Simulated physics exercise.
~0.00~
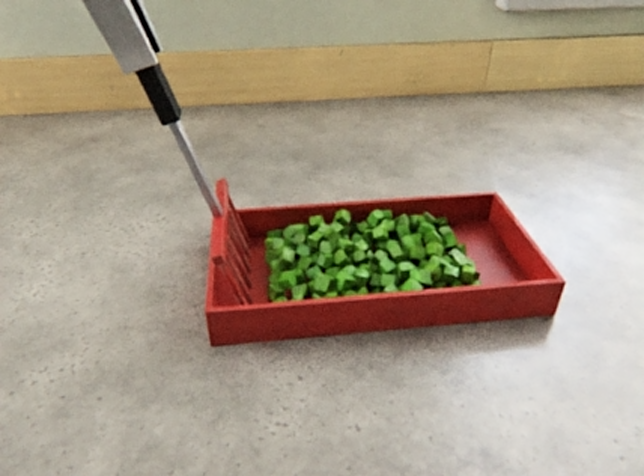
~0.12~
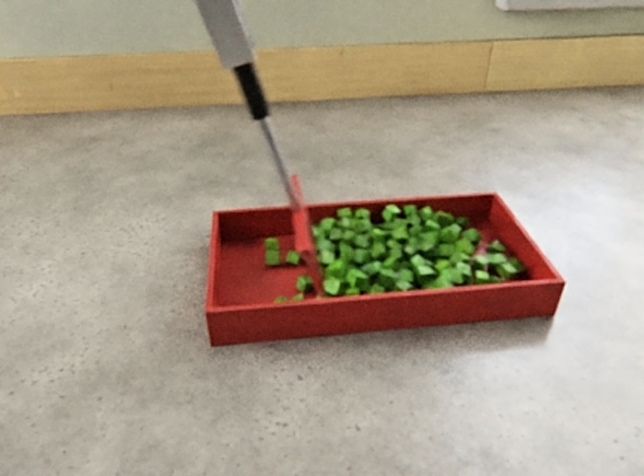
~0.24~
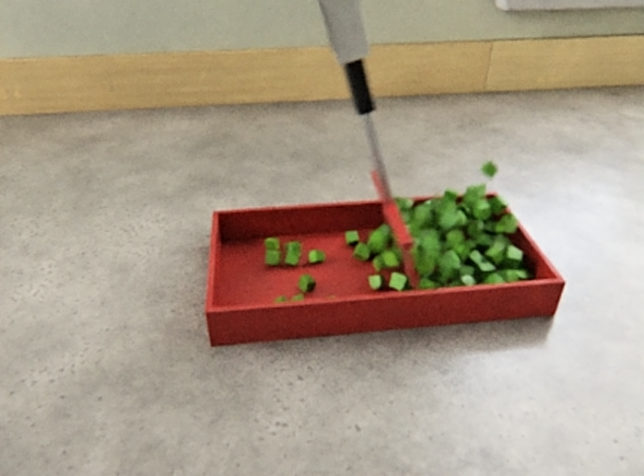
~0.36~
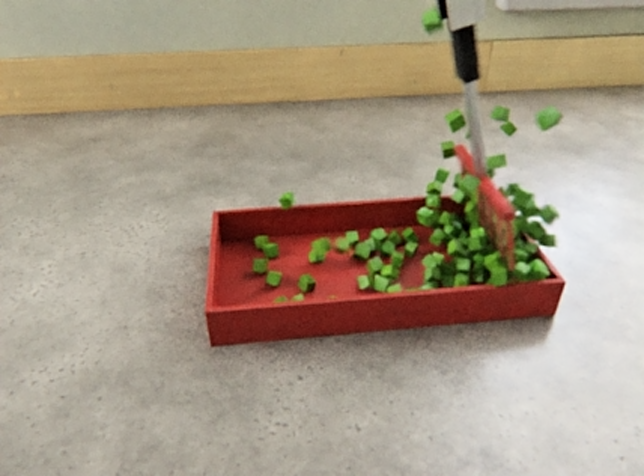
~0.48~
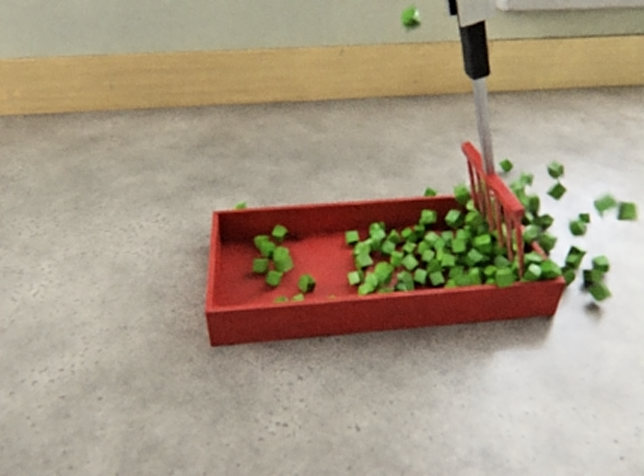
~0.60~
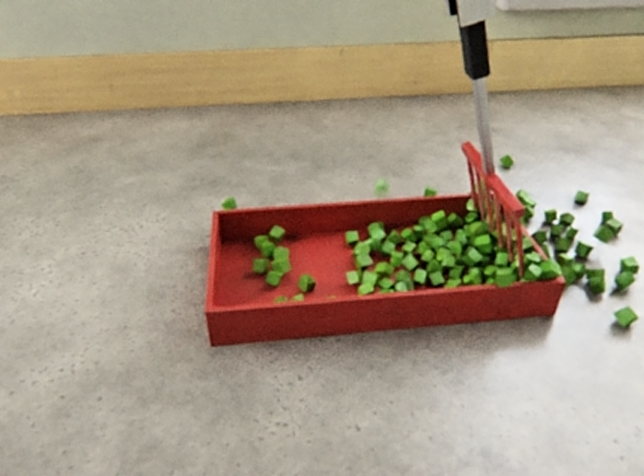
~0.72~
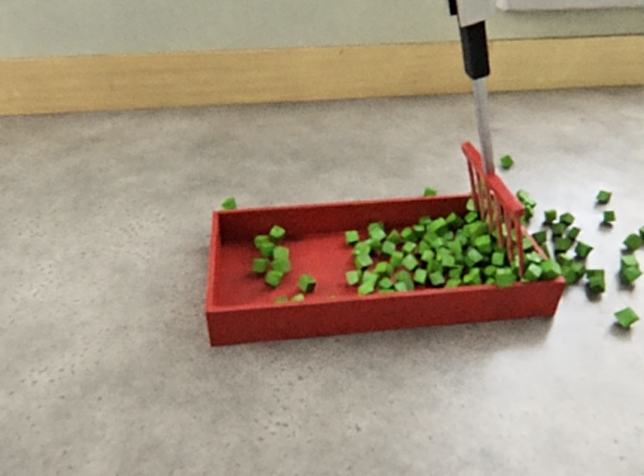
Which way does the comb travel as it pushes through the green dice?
The comb travels to the right, going from the left end of the red tin to its right end.
